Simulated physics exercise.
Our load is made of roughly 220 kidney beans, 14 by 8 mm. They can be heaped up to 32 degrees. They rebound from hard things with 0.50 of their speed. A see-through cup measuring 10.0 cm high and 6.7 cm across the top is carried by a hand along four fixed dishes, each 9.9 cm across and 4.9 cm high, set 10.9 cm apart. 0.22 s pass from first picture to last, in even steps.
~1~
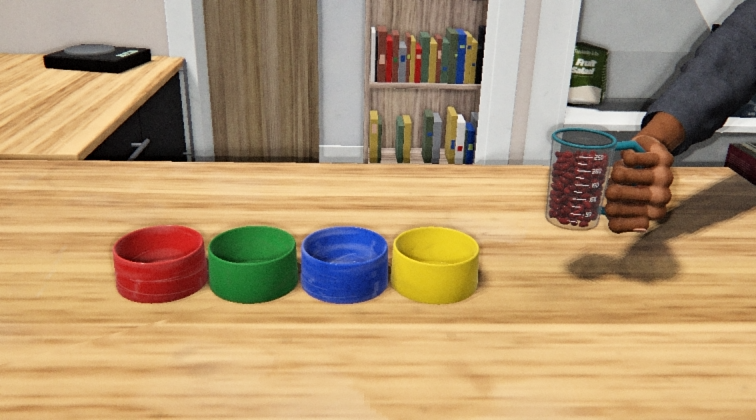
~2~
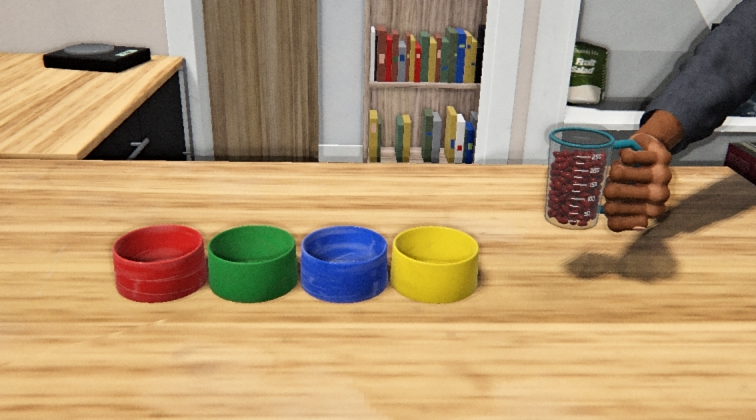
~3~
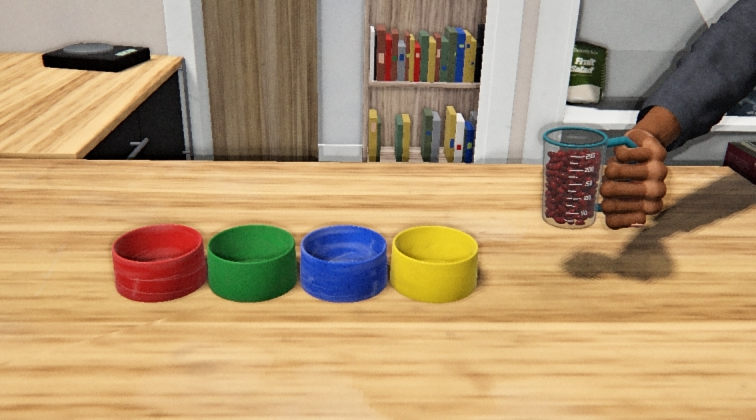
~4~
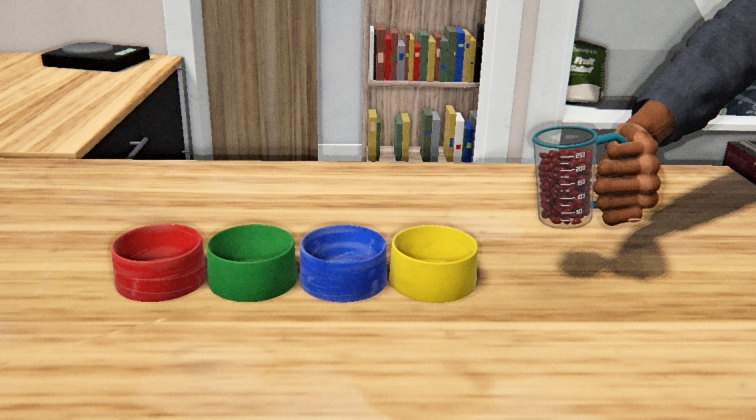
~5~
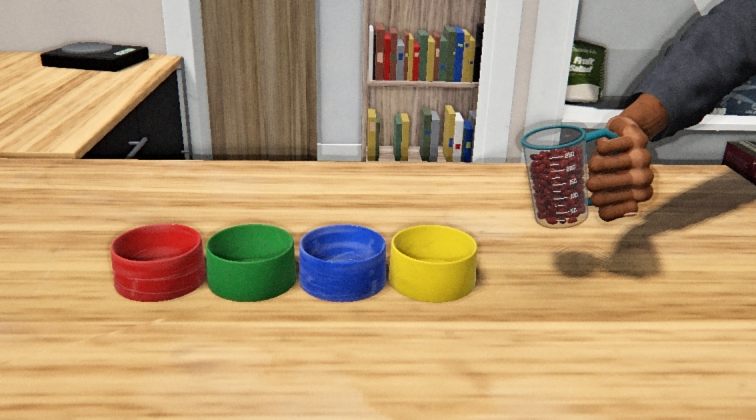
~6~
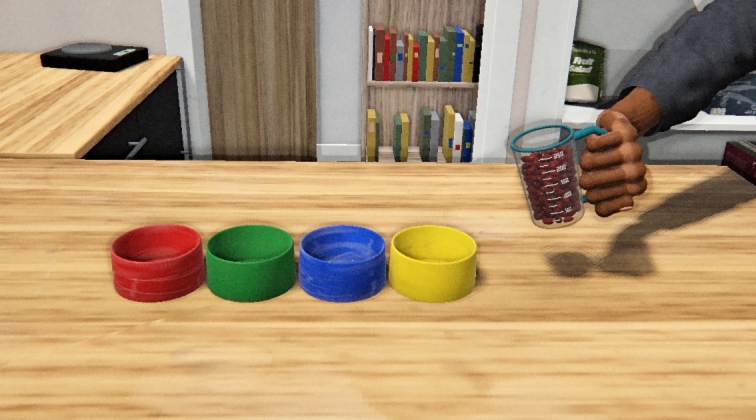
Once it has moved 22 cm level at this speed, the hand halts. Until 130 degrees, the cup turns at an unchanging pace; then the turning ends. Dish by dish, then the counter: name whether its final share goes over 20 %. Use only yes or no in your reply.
Red: No; blue: Yes; green: No; yellow: No; counter: No.
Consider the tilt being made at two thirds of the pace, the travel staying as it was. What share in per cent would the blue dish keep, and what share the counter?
The blue dish 100, the counter 0.
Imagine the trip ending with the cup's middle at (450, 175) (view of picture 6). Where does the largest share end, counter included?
Most of it ends up at yellow.
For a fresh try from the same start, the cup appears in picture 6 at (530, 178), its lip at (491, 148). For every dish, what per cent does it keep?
The red dish keeps 0, the blue one 100, the green one 0 and the yellow one 0.
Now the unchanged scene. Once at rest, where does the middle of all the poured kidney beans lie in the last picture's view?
Resting centre estimate: Around (337, 262).
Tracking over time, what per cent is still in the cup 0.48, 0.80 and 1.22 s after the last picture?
Approx. 100 / 95 / 0 percent.
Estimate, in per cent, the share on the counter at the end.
The answer is roughly 0 per cent.
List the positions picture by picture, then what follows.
Cup at (578, 180), tilt 0 degrees, lip at (555, 138), moved 0.0 cm; middle of the pieces at (577, 184); yellow dish at (436, 246); blue dish at (345, 245); green dish at (252, 245); red dish at (159, 244), in the first picture.
Cup at (576, 179), tilt 1 degrees, lip at (552, 138), moved 0.2 cm; middle of the pieces at (576, 183), in the second picture.
Cup at (572, 179), tilt 4 degrees, lip at (546, 138), moved 0.6 cm; middle of the pieces at (572, 183), in the third picture.
Cup at (565, 178), tilt 8 degrees, lip at (535, 140), moved 1.3 cm; middle of the pieces at (565, 182), in the fourth picture.
Cup at (557, 178), tilt 13 degrees, lip at (524, 143), moved 2.1 cm; middle of the pieces at (558, 182), in the fifth picture.
Cup at (550, 178), tilt 18 degrees, lip at (513, 147), moved 2.9 cm; middle of the pieces at (552, 182); yellow dish at (434, 244); blue dish at (343, 244); green dish at (250, 243); red dish at (156, 243), in the sixth picture.
Then, 0.48 s after the last picture, tilt 73 degrees; cup holds 100 %.
Then, 0.80 s after the last picture, tilt 110 degrees; cup holds 95 %, blue 5 %.
Then, 1.22 s after the last picture, tilt 130 degrees; cup holds 0 %, blue 100 %.
In the end, red 0 %, blue 100 %, green 0 %, yellow 0 %, counter 0 %.
